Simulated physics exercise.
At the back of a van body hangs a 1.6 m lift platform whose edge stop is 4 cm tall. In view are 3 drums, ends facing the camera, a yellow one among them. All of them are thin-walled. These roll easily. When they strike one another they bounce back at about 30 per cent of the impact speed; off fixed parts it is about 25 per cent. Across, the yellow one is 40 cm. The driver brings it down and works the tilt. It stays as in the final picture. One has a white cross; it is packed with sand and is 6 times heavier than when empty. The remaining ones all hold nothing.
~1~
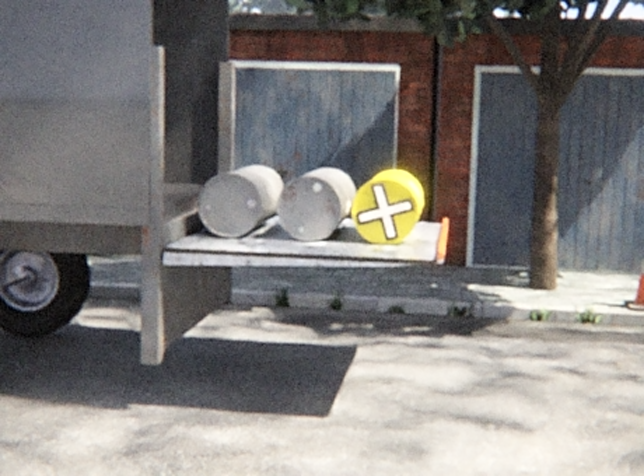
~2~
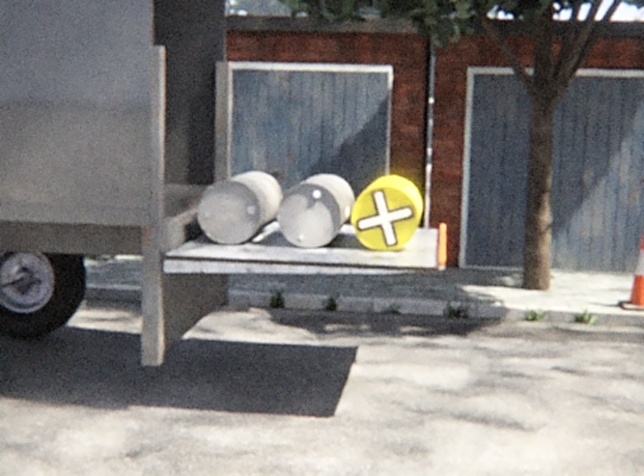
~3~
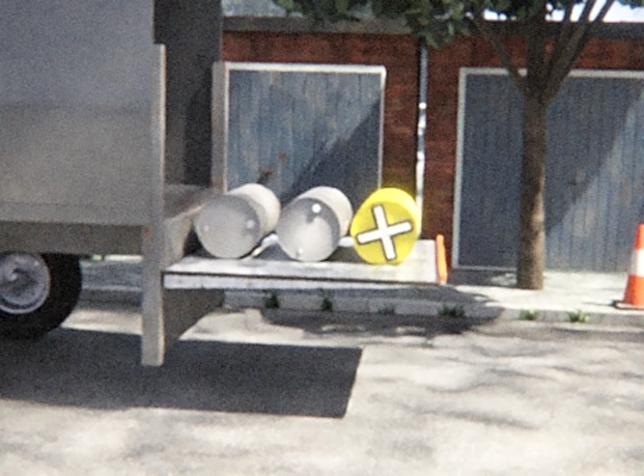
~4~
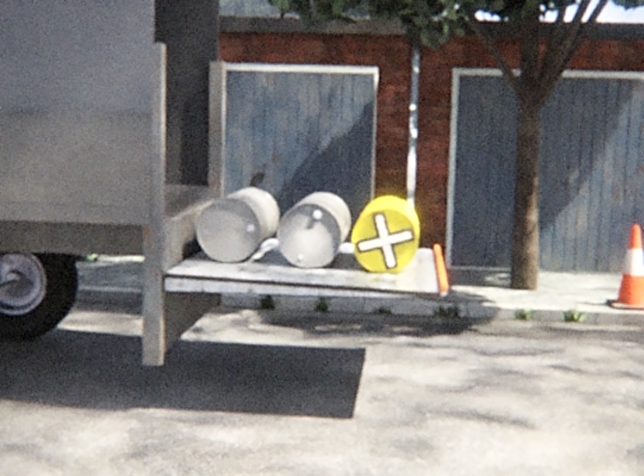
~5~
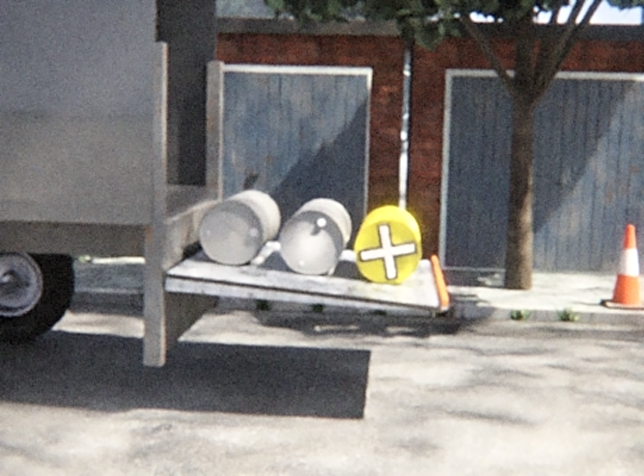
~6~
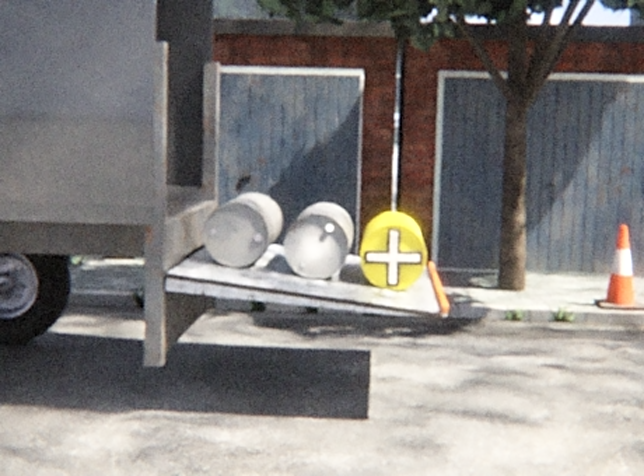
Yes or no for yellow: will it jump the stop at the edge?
As it happens, yellow is retained.
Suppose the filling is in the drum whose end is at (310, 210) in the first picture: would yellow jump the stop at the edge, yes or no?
Yellow? Yes, it will, in that case.
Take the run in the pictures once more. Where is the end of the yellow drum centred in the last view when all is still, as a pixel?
You'll find it at roughly (423, 261) in the final picture.
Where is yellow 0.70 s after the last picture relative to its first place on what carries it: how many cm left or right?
Shift of yellow: 25, rightward.
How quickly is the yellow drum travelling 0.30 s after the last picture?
About 0.4 m/s.
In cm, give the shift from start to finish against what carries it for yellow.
The yellow one shifted 20.
Another 0.30 s on from the last picture, yellow is on the plate, 20 cm from the stop, rolling right; 0 of 3 are off.
Another 0.70 s on from the last picture, yellow is on the plate, 10 cm from the stop, rolling left; 0 of 3 are off.
Another 1.10 s on from the last picture, yellow is on the plate, 15 cm from the stop; 0 of 3 are off.
In the end (1.50 s after the last picture), yellow is on the plate, 10 cm from the stop; 0 of 3 are off.
